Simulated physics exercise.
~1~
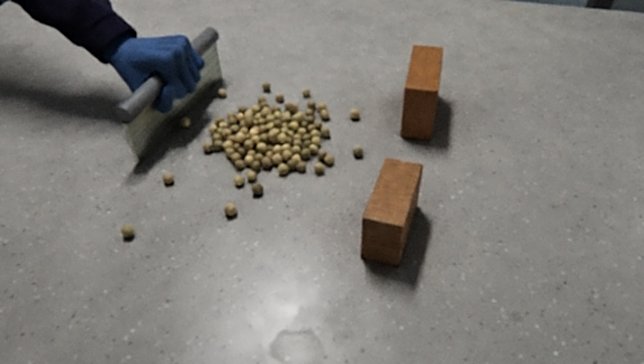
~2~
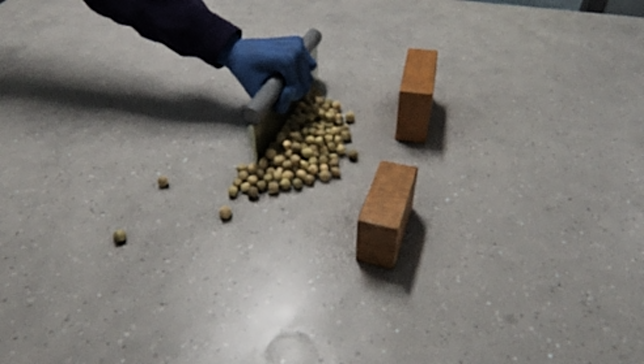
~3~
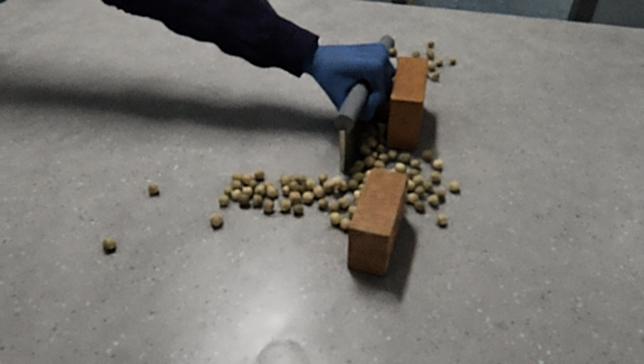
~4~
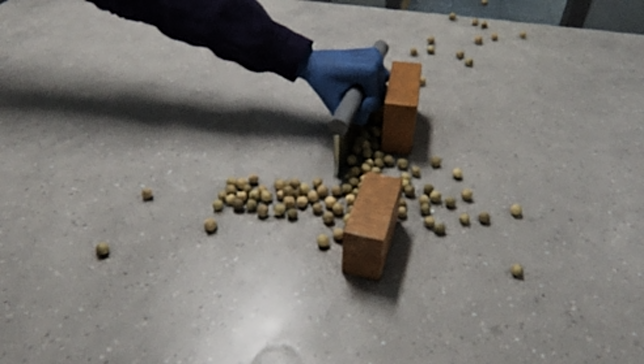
A blue-gloved hand in a dark sleeve holds a wide scraper at the upper left of a speckled grey surface, seen from above at an angle. To its right lies a loose pile of small, round, tan nuts, and beyond them two orange-brown blocks stand apart with a gap between. The hand pushes the blade right, bunching the nuts ahead of it while a few strays stay behind. The blade reaches the blocks and stops near the far one. Some nuts roll through the gap and others scatter around the far block, but most remain before the blocks.
